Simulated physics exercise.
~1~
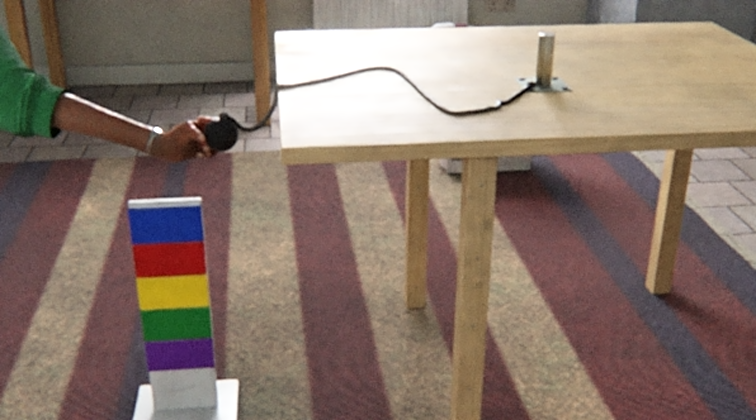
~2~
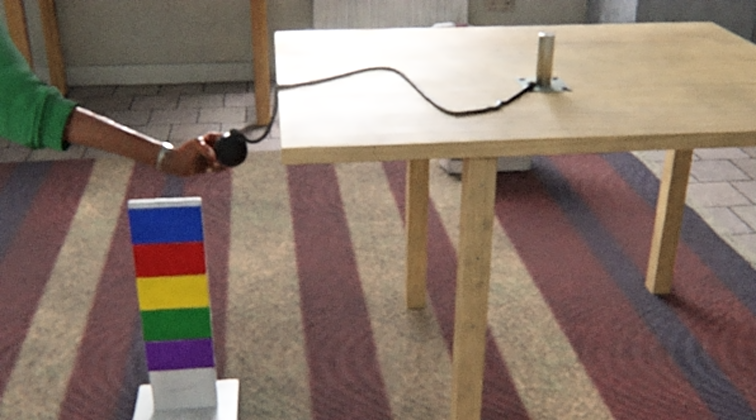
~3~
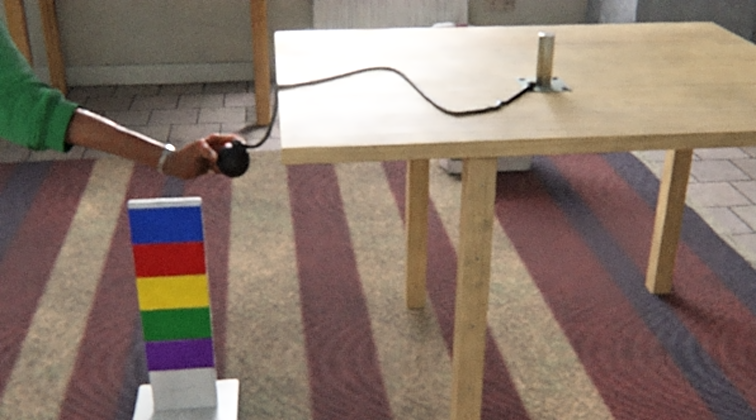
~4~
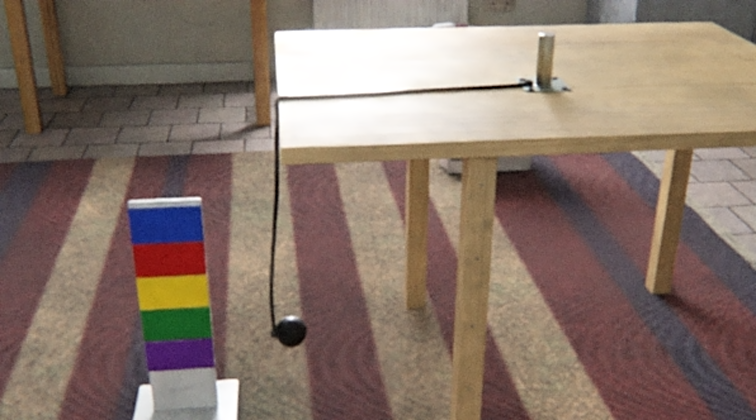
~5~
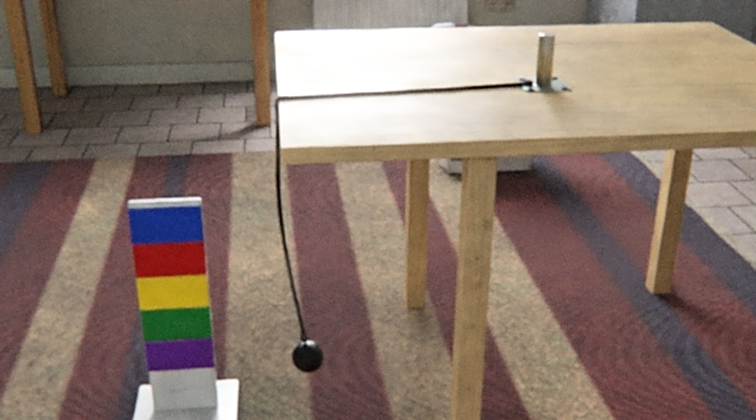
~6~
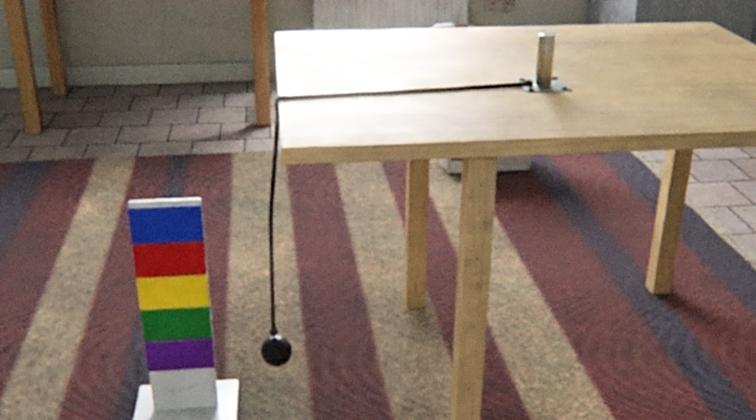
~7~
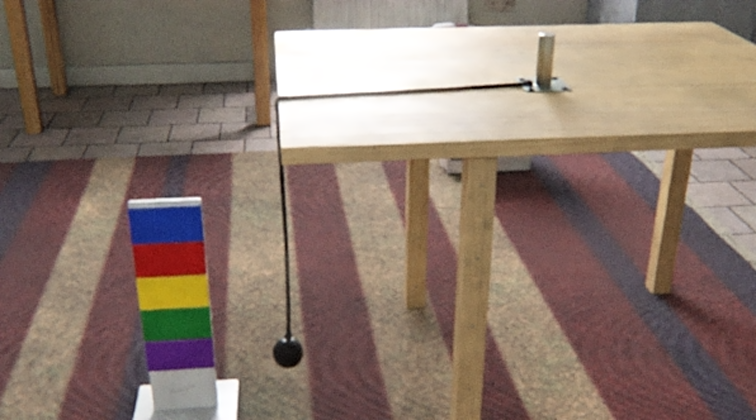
Beside a wooden table on a striped carpet, a hand holds a black ball on a dark lead near a five-coloured board, then lets go. The ball drops, pulling the lead straight across the tabletop, and swings slightly below the edge, ending level with the purple band.
